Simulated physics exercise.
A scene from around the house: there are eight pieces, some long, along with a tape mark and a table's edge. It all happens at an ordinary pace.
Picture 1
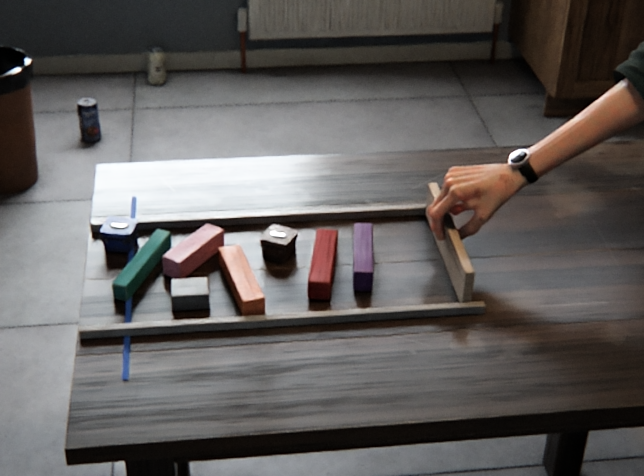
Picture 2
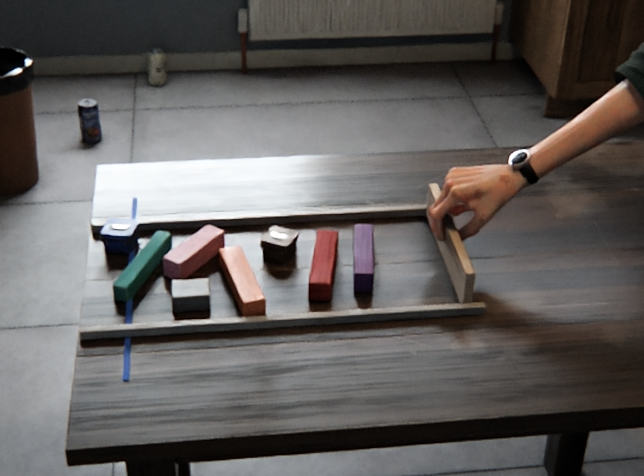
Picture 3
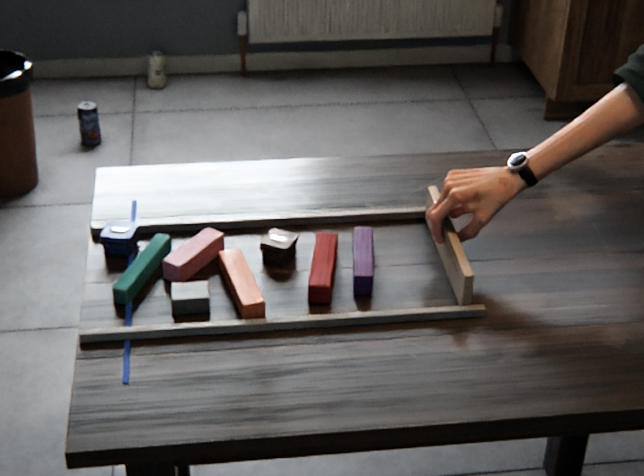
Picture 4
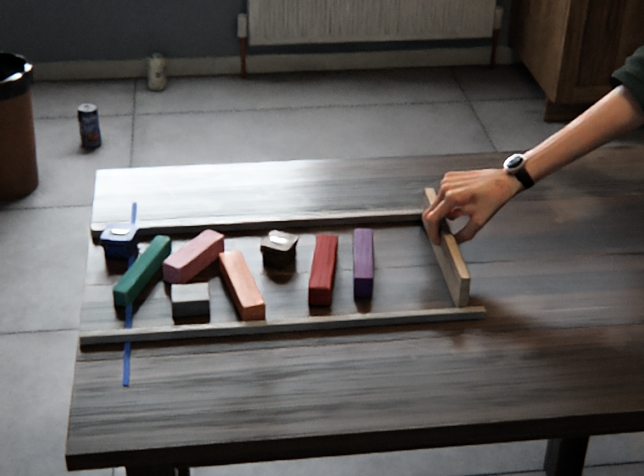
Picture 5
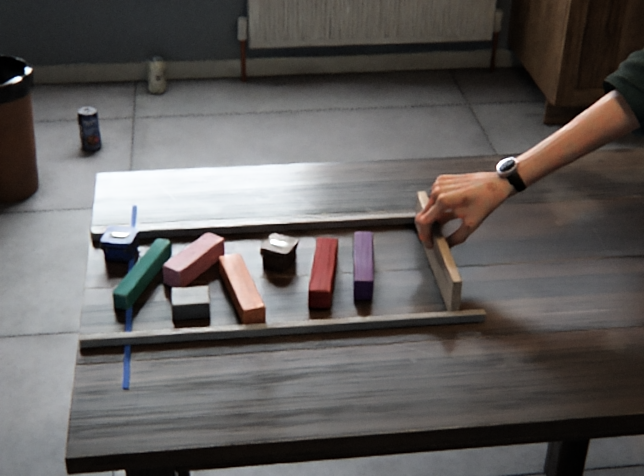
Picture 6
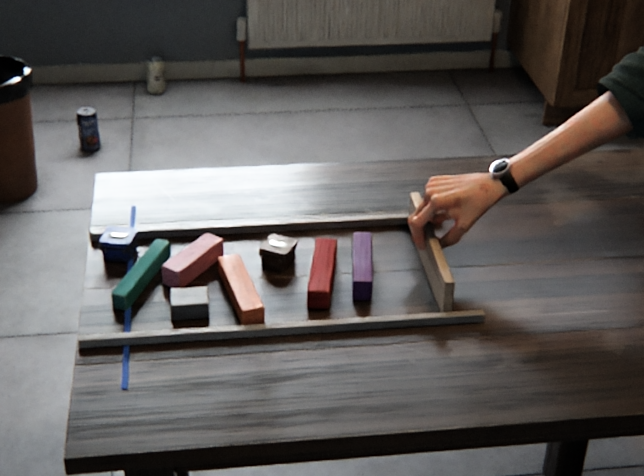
A hand with a wristwatch grips an upright board at the right end of a lane on a dark wooden table, seen from above at an angle in a dim room with a radiator behind. Between two rails lie blue, green, pink, grey, orange, brown, red and purple pieces, with blue tape at the left. The hand slides the board slightly left, while the pieces stay put and the view drifts very slightly.
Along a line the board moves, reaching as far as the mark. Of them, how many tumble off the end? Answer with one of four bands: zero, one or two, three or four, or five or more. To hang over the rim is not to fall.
Five or more.
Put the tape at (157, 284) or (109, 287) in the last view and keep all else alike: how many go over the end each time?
Counts per try: 4 and 7.
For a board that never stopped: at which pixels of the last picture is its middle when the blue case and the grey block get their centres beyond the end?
For the blue case, about (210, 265); for the grey block, about (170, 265).
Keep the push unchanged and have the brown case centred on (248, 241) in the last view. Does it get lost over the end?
In that case it keeps its place.
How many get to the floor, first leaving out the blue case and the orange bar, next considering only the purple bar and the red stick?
Fallen: 4 in the first try, 3 in the other.
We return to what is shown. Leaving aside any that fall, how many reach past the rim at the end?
The count is 0.
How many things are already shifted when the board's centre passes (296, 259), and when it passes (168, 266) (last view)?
Counts: 4, 8.
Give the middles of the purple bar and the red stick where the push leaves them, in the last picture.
Roughly (119, 280), and the other roughly (98, 286).
Early on, none off yet; blue case at rest near (119, 244); turquoise stick at rest near (142, 274); grey block at rest near (190, 303).
A while later, none off yet; blue case moving near (111, 244); turquoise stick travelled a little near (124, 272); grey block travelled about its own width near (149, 312).
Finally, the number that fall off is five or more; lost, brown case, orange bar, pink bar, grey block, turquoise stick and blue case.
